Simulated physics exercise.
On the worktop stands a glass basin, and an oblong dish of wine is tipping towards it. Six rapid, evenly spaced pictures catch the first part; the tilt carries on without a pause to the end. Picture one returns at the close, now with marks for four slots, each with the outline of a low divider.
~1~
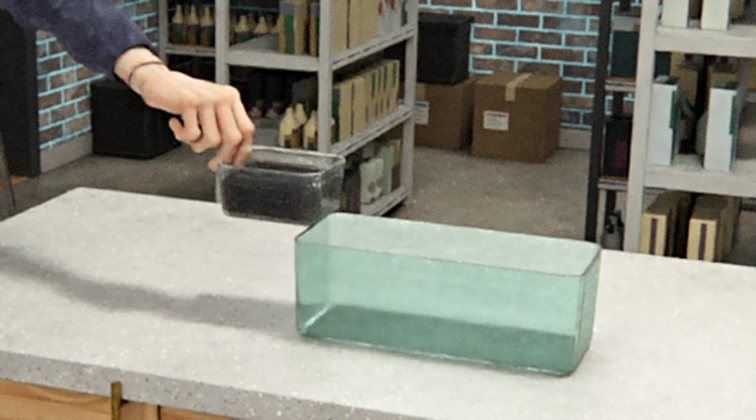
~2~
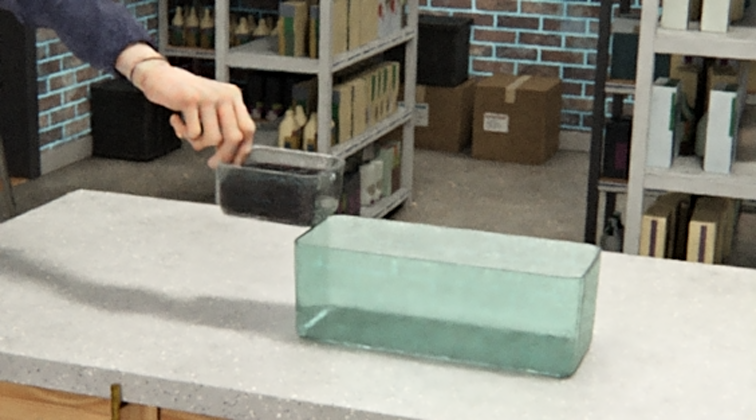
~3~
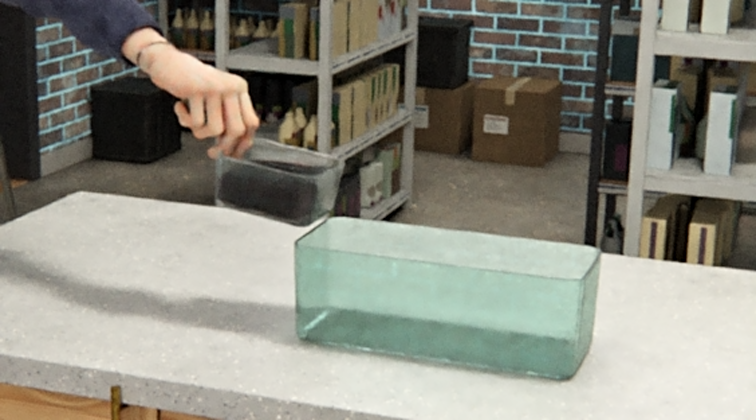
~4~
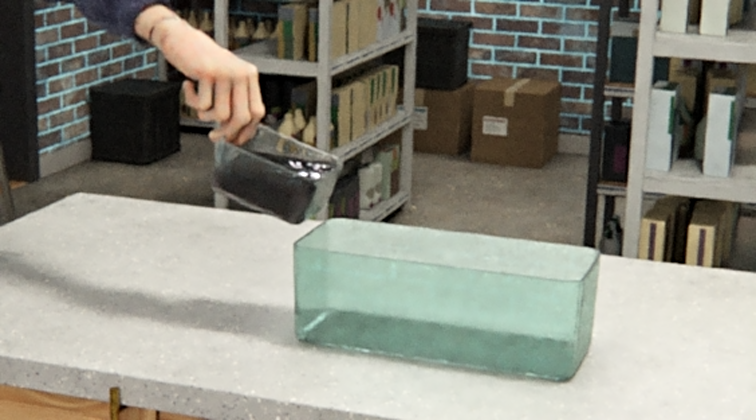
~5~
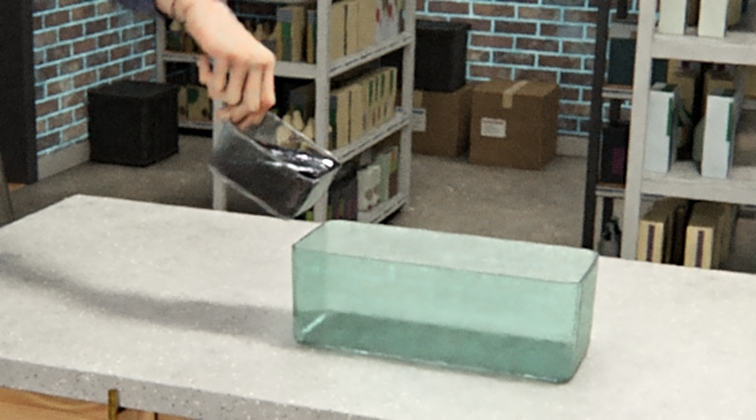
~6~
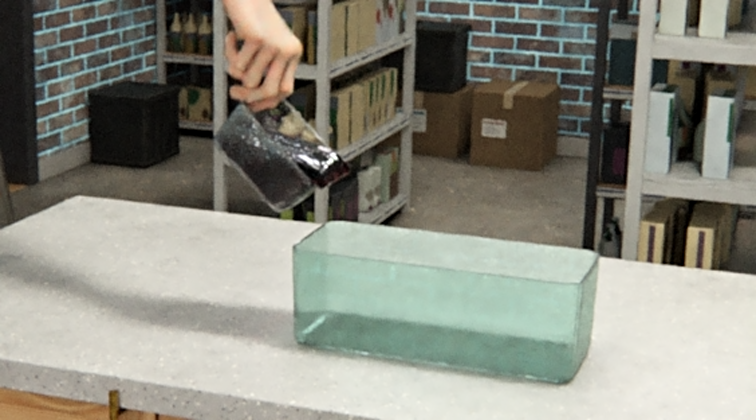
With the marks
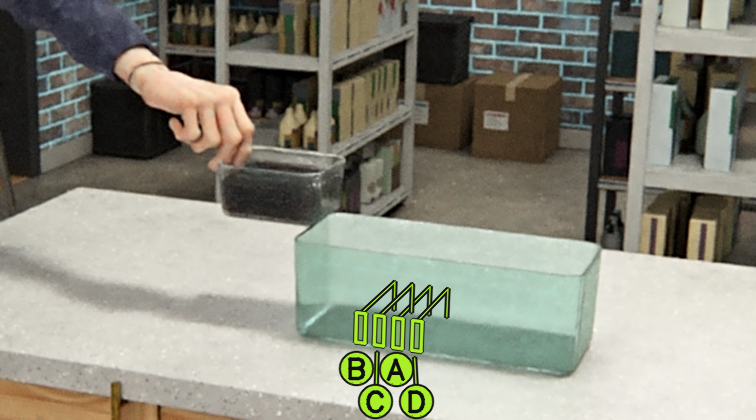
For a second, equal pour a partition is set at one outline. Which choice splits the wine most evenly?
A.
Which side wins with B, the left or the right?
The right one.
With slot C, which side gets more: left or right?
More ends on the right.
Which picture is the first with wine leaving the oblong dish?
Picture 5.
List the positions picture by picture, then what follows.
The first picture shows upright, lip at (331, 165); basin from (297, 333) to (576, 374); nothing has left yet.
The second picture shows upright, lip at (331, 167); nothing has left yet.
The third picture shows tipped about 8°, lip at (331, 169); nothing has left yet.
The fourth picture shows tipped about 17°, lip at (330, 171); nothing has left yet.
The fifth picture shows tipped about 29°, lip at (328, 172); wine is over the lip, down to (328, 172).
The sixth picture shows tipped about 43°, lip at (329, 173); wine is over the lip, down to (334, 180).
In lime, A at (395, 355); B at (358, 349); C at (377, 352); D at (414, 357).
With A, about 50 % ends left of the wall and 47 % right of it; 3 % is lost outside.
With B, about 14 % ends left of the wall and 84 % right of it.
With C, about 22 % ends left of the wall and 75 % right of it; 3 % is lost outside.
With D, about 73 % ends left of the wall and 18 % right of it; 10 % is lost outside.
